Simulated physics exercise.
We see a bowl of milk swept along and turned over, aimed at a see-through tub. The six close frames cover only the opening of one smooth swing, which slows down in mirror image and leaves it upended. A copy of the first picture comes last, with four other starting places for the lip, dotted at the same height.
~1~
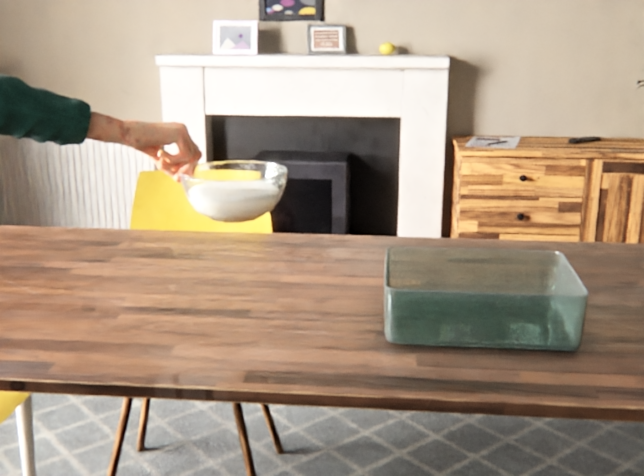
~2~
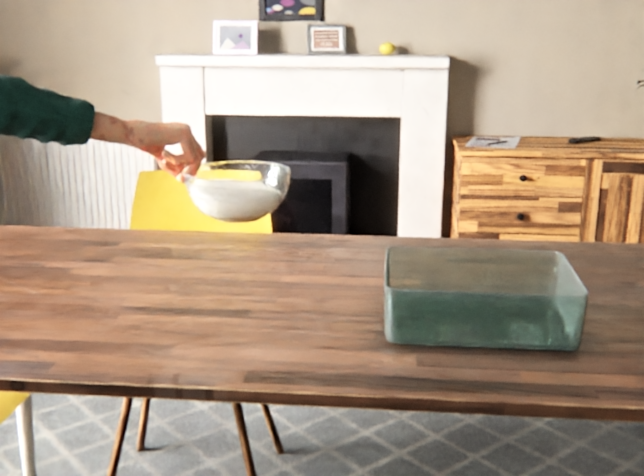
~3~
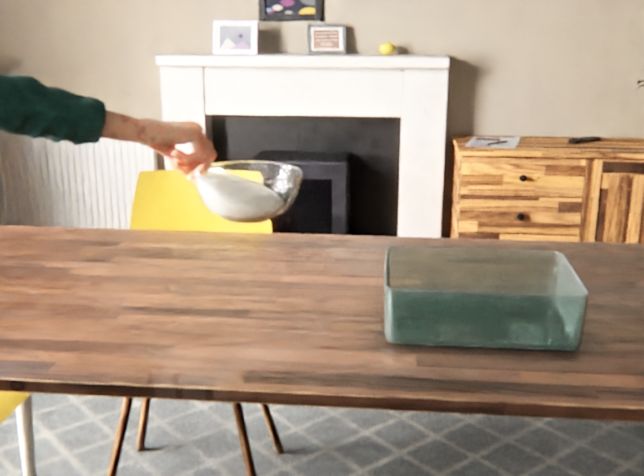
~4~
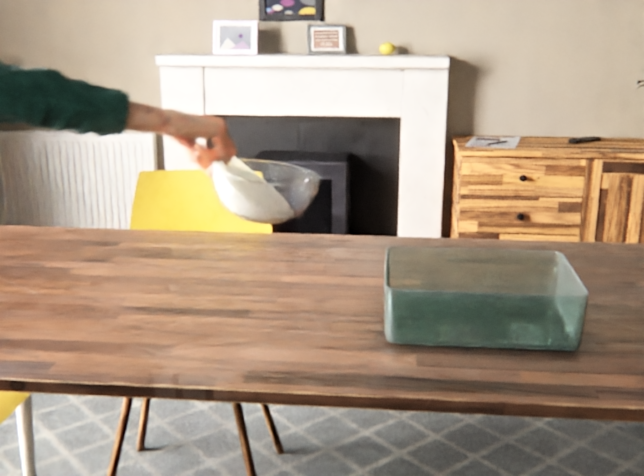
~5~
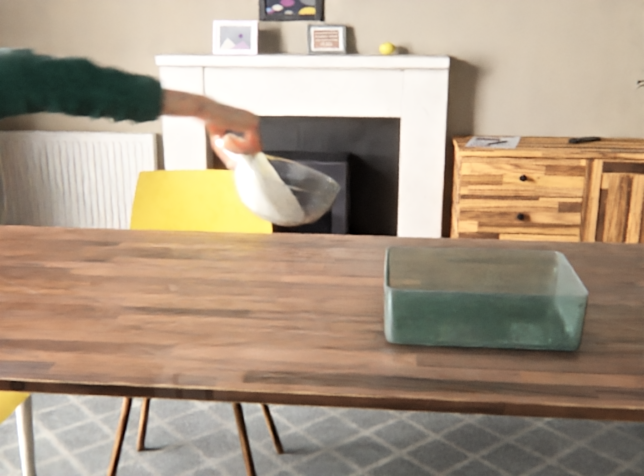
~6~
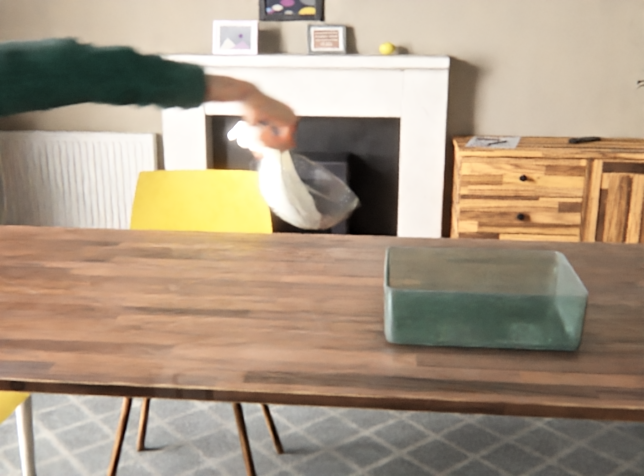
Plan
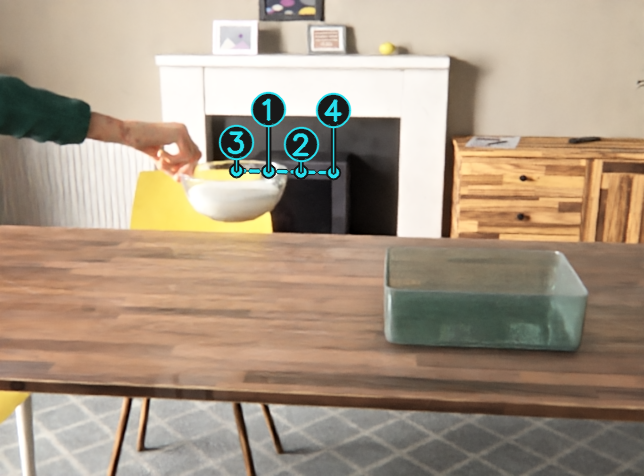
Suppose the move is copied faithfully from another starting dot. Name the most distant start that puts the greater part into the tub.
Use spot 1.
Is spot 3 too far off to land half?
Yes.
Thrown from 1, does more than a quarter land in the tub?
Yes.
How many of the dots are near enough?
Three of the four.
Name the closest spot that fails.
3 it is.
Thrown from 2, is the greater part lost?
No.
On the marked copy, 1 at (268, 171); 2 at (301, 172); 3 at (236, 170); 4 at (333, 172).
With 1, about 66 % lands in the tub, 25 % falls short and 9 % goes beside or beyond.
With 2, about 76 % lands in the tub, 9 % falls short and 15 % goes beside or beyond.
With 3, about 32 % lands in the tub, 63 % falls short and 5 % goes beside or beyond.
With 4, about 76 % lands in the tub, 7 % falls short and 16 % goes beside or beyond.
